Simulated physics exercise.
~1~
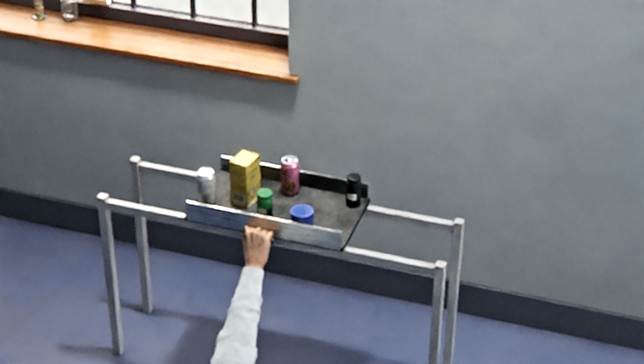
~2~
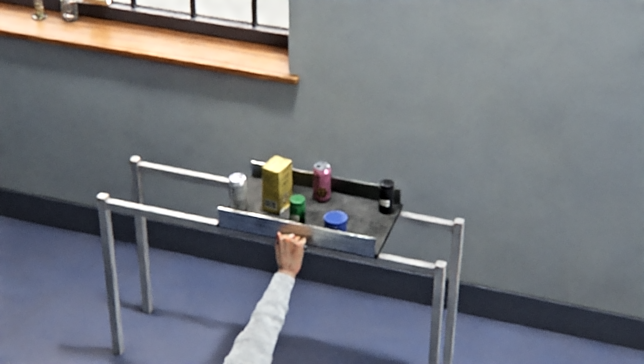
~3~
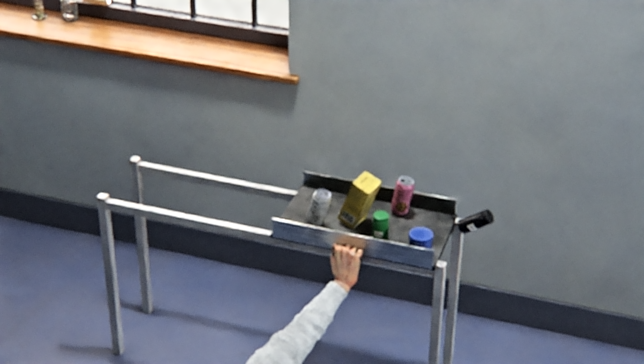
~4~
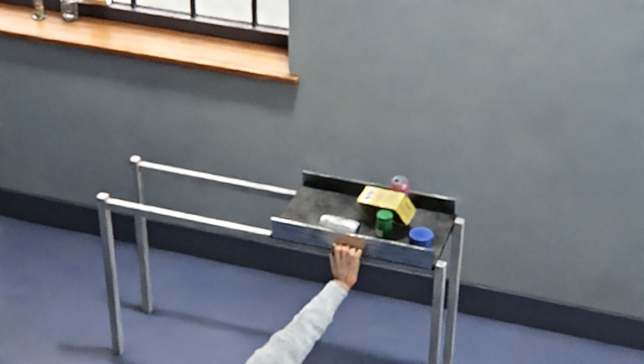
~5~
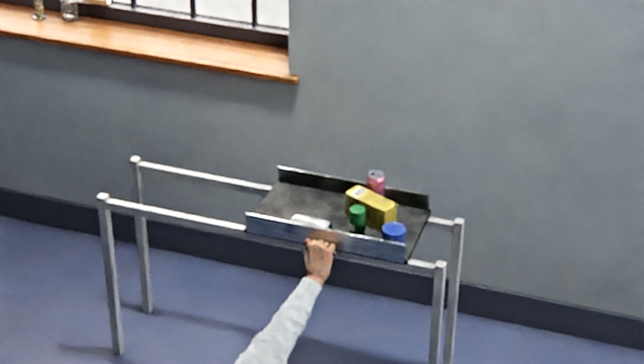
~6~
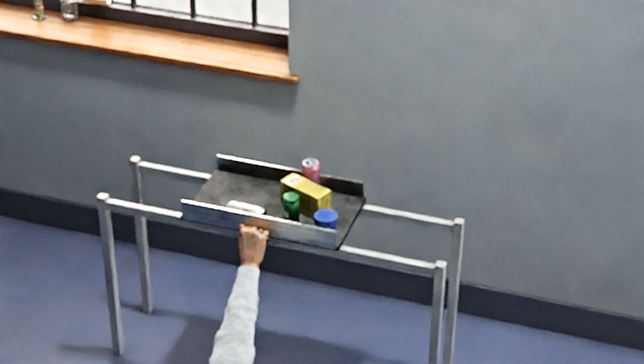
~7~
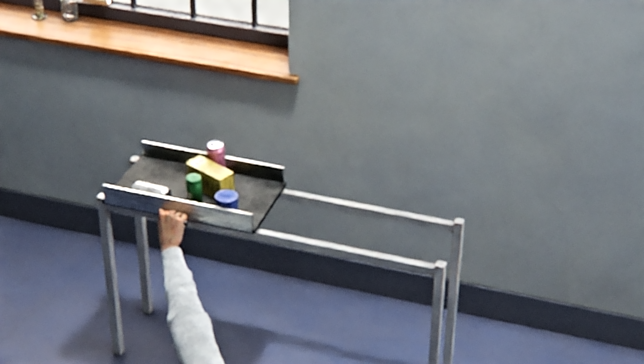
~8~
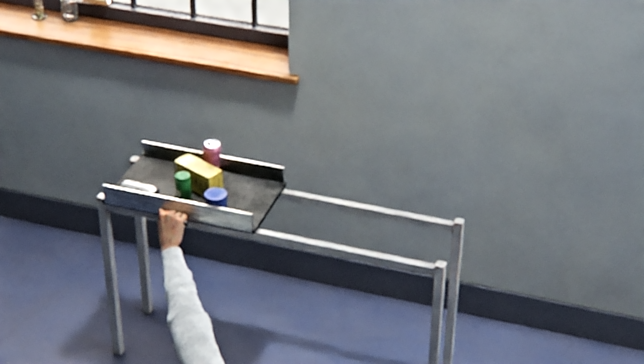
A hand in a pale sleeve grips the front edge of a dark sliding tray on a metal frame, seen from above against a grey wall beside a window. On the tray stand a white can, a yellow carton, a pink can, a green shaker, a blue tin at the front and a black shaker at the right end. The hand moves the tray right to the end of the frame, where the black shaker tips off. The carton and white can topple onto their sides. The hand then pushes the tray back to the left end, where the pink can and green shaker still stand near the blue tin.
